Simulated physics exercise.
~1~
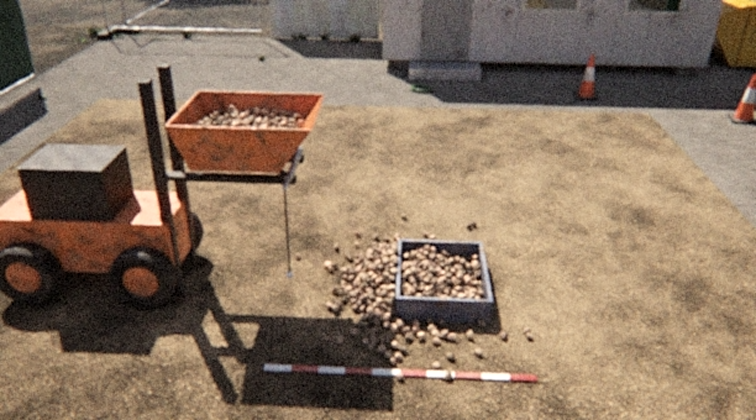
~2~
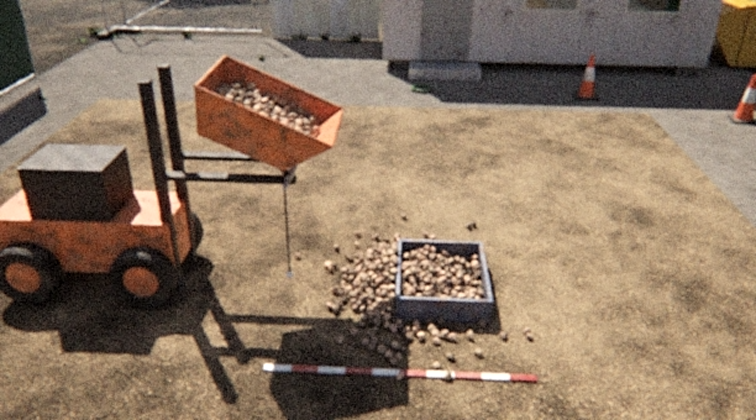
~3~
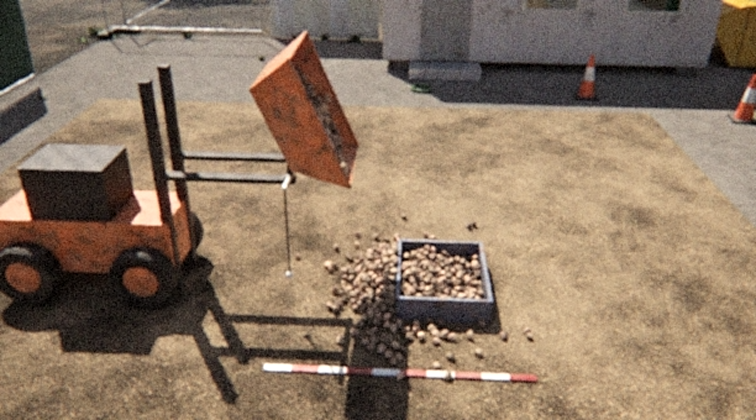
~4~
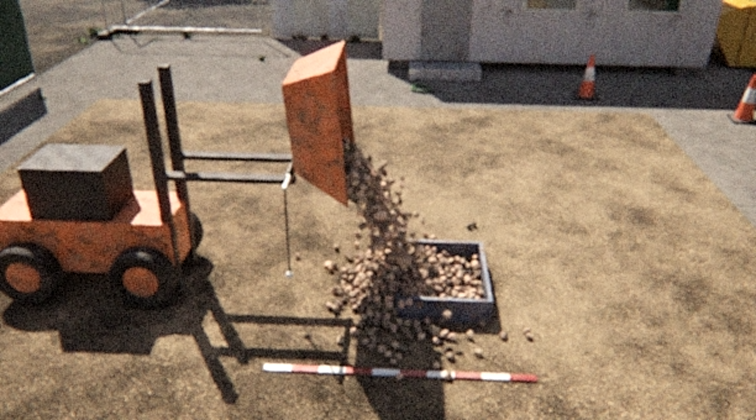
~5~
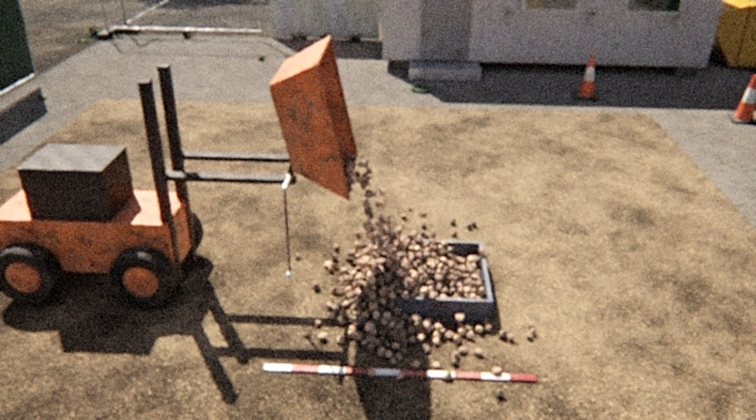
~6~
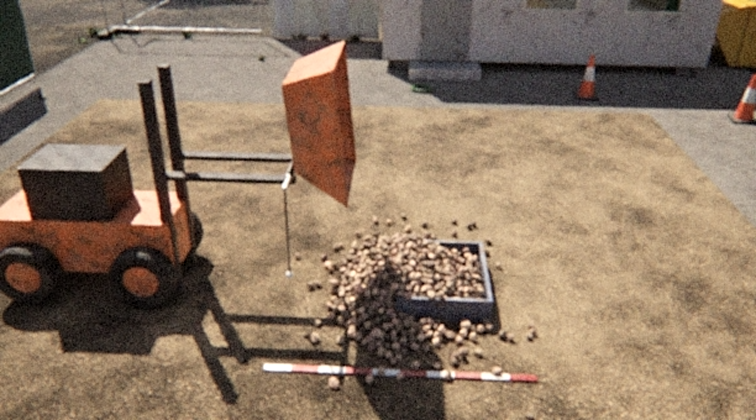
On sandy ground, a forklift tips its orange skip, spilling stones into and around a bin.
